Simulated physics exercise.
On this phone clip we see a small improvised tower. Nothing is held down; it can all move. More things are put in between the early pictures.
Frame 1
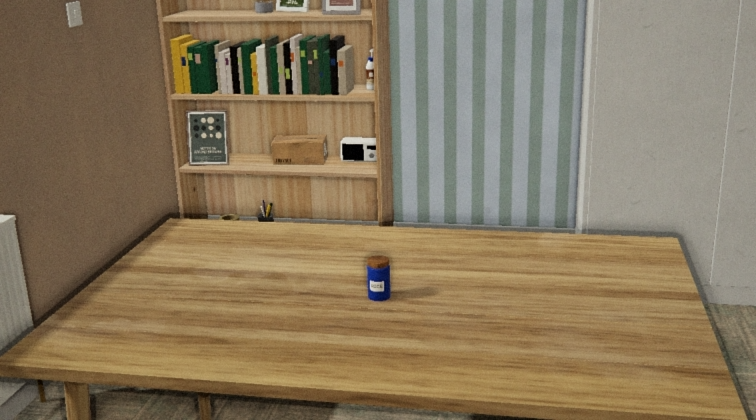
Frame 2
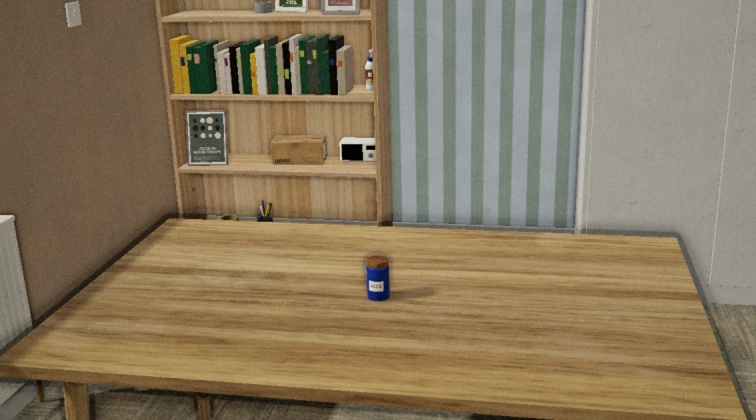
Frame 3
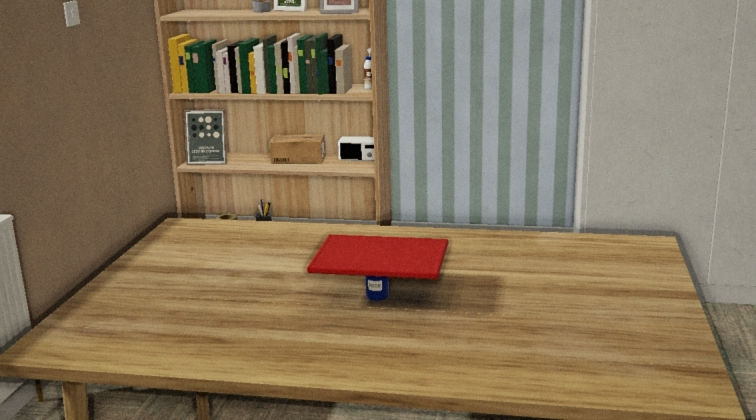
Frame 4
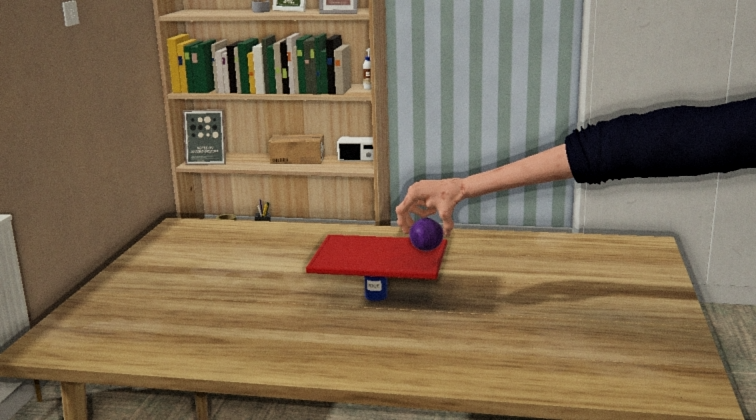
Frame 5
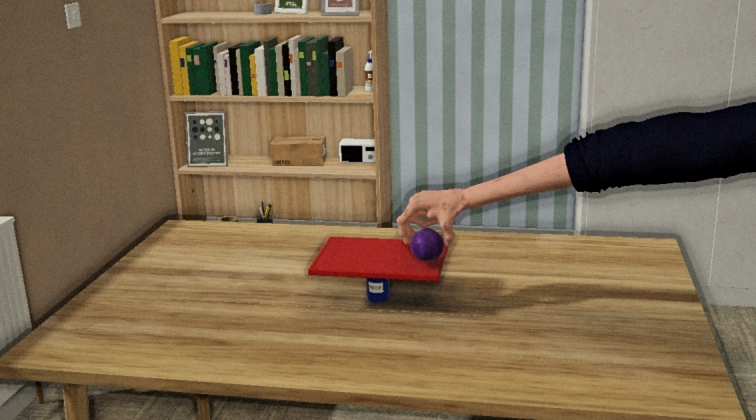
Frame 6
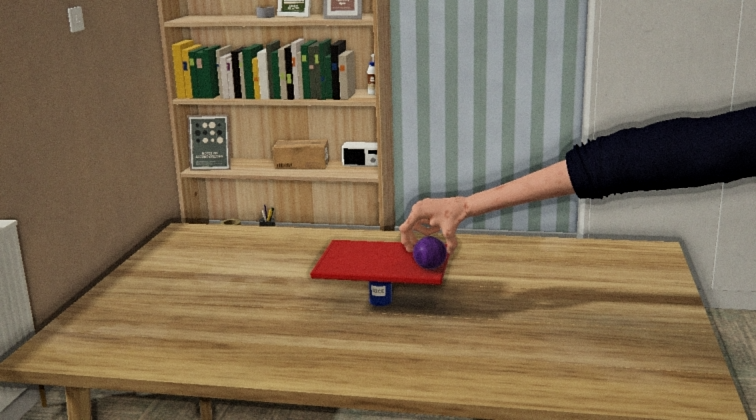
A red rectangular board sits on a small blue jar with a brown lid at the middle of a wooden table, seen from slightly above in a room with a bookshelf and striped curtain behind. The jar stands alone at first, then the board appears across its top. A dark-sleeved arm reaches in from the right and lowers a purple ball onto the board's right side, still holding it, while the view shifts very slightly.
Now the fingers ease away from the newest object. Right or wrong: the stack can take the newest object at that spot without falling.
Wrong.
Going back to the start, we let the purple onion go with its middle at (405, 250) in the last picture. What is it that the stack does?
Topples.
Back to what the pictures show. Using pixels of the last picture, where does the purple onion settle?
I'd point to roughly (458, 302).
Then, 0.30 s on from there, purple onion now fallen; red lid turned 37° from how it was put.
Then, 0.40 s on from there, red lid turned 48° from how it was put.
Then, 0.70 s on from there, red lid turned 35° from how it was put.
In the end, fallen, purple onion; toppled in the stack, red lid; blue shaker unmoved. At the end, from the last picture's camera, purple onion near (457, 302). The stack loses its balance.
